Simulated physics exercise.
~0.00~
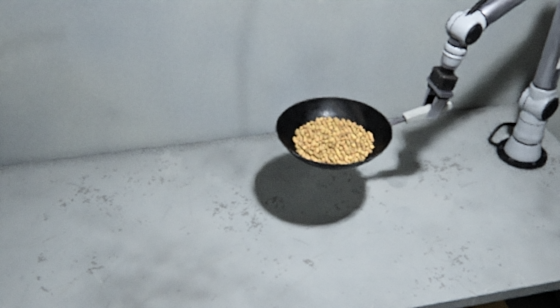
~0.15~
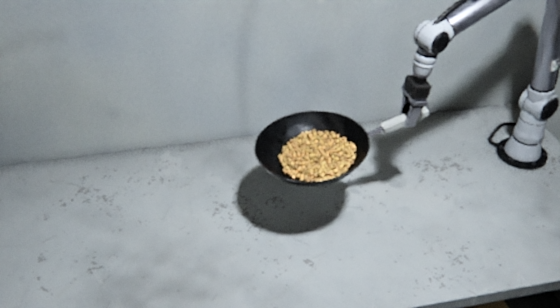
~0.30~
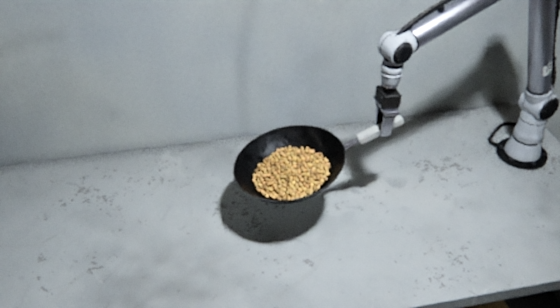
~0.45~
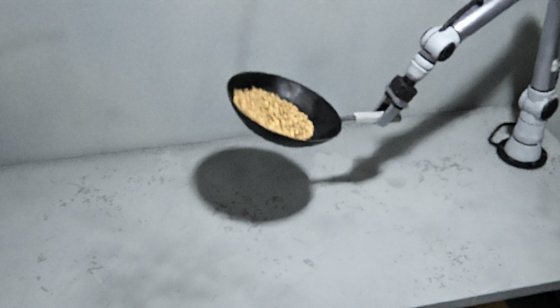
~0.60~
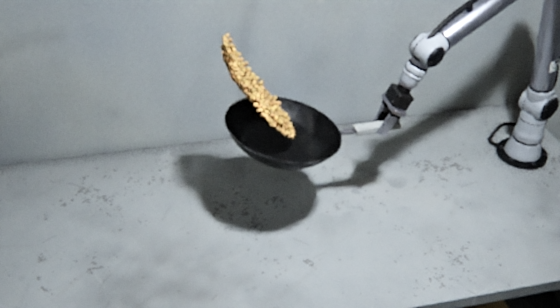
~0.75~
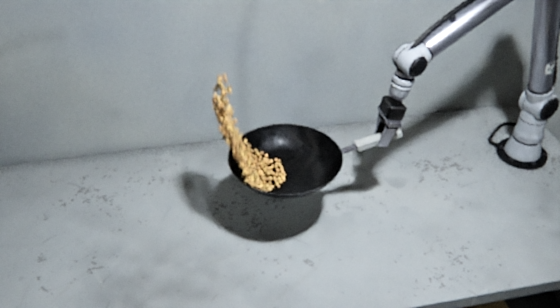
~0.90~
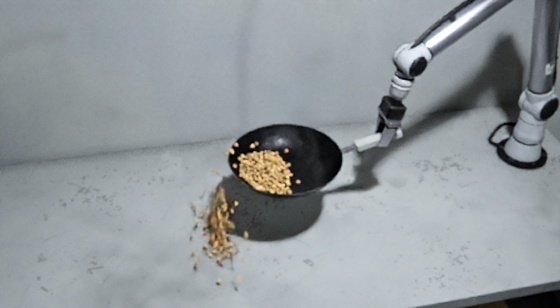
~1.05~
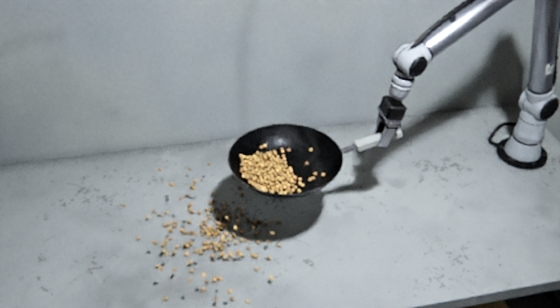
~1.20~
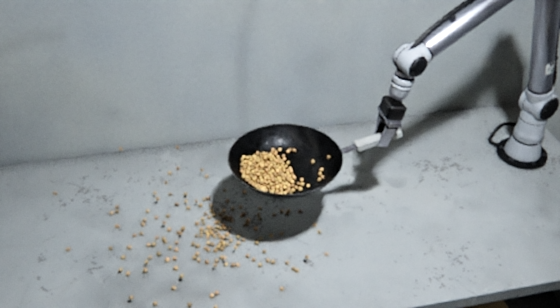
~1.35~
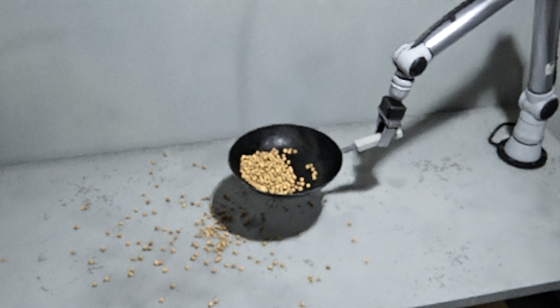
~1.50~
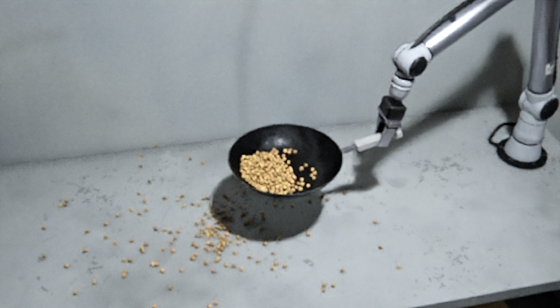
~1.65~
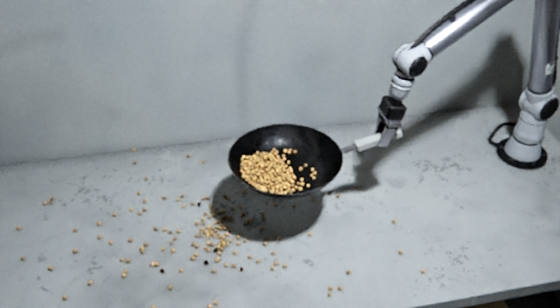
Robotic arm lowering and swinging up a black pan, tossing chickpeas that partly land back inside and partly scatter across the grey table.
